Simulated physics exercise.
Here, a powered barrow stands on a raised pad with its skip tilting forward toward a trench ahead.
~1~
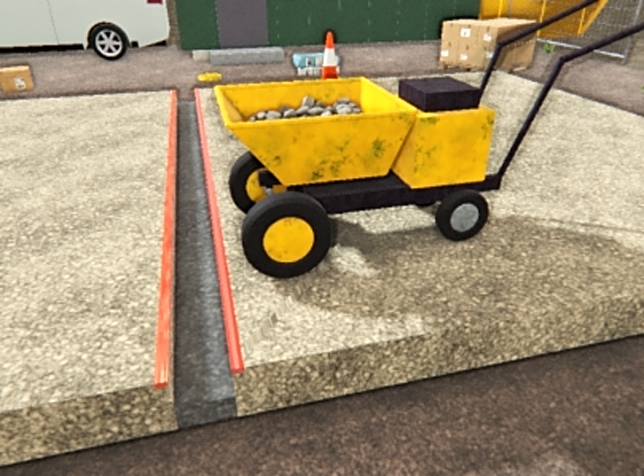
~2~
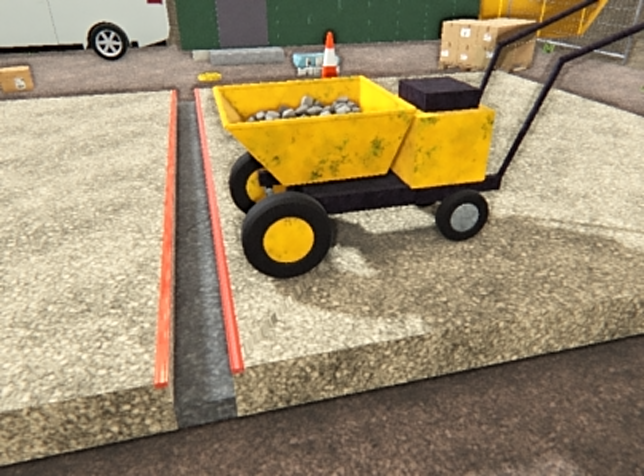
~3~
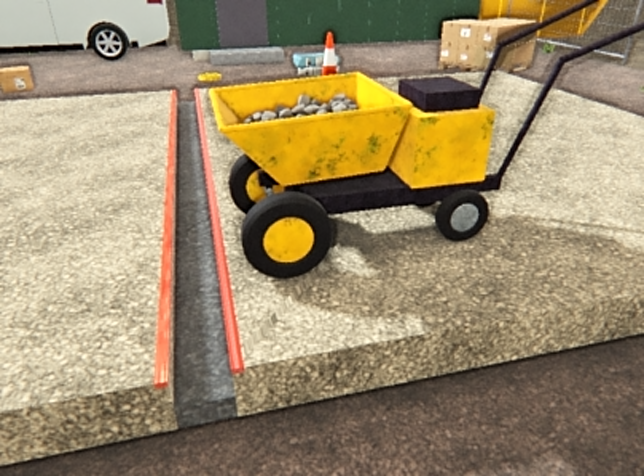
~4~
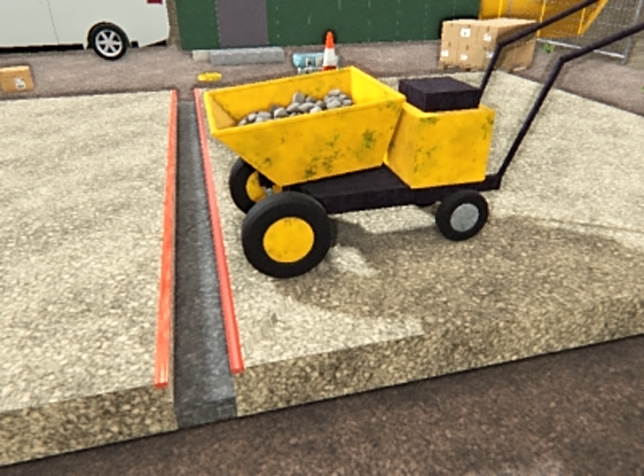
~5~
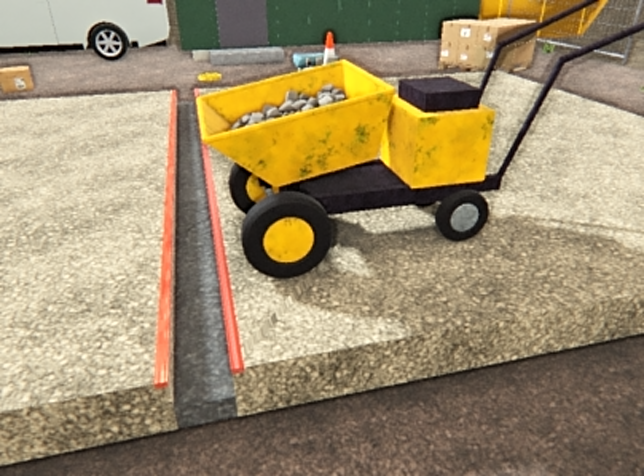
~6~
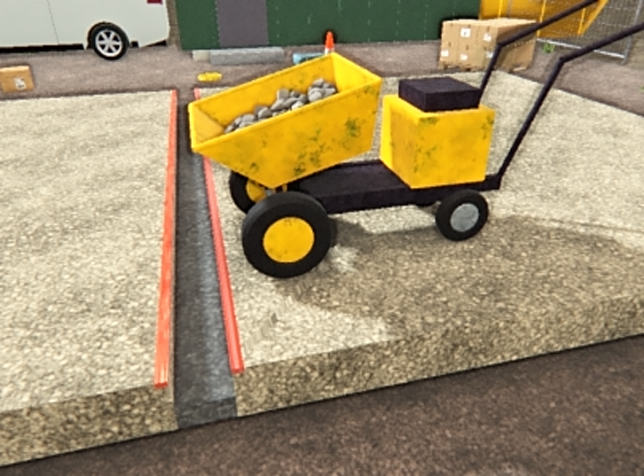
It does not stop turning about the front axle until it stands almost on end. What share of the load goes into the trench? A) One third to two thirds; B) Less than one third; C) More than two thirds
(B) Less than one third.
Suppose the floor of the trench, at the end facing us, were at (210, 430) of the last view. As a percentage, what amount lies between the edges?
I'd say roughly 0 in a hundred.
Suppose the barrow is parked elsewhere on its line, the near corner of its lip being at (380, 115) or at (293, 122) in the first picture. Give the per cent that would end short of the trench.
That works out to 60 per cent for the first position and 0 per cent for the second.
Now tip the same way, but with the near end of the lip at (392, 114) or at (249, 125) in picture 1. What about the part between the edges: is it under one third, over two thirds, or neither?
So the first position comes out as under a third, the second as less than a third.
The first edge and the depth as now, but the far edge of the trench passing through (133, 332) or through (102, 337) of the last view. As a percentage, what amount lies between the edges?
Close to 40 per cent in the first, close to 80 per cent in the second.
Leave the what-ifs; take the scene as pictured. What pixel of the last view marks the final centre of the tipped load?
I'd put the middle somewhere around (123, 259).
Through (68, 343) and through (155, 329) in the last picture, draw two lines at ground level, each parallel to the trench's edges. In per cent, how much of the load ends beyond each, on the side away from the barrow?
Roughly 20 and 70 percent.
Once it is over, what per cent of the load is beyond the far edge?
75 %.
Soon after the last picture, skip tipped steeply; all in the skip.
A little later, skip tipped right over; nearly all in the skip; a stray few beyond it.
Later still, skip tipped right over; about a third in the skip; about two thirds beyond it.
By the end, skip tipped right over; about a quarter in the skip; a stray few in or heaped over the trench; most beyond it.
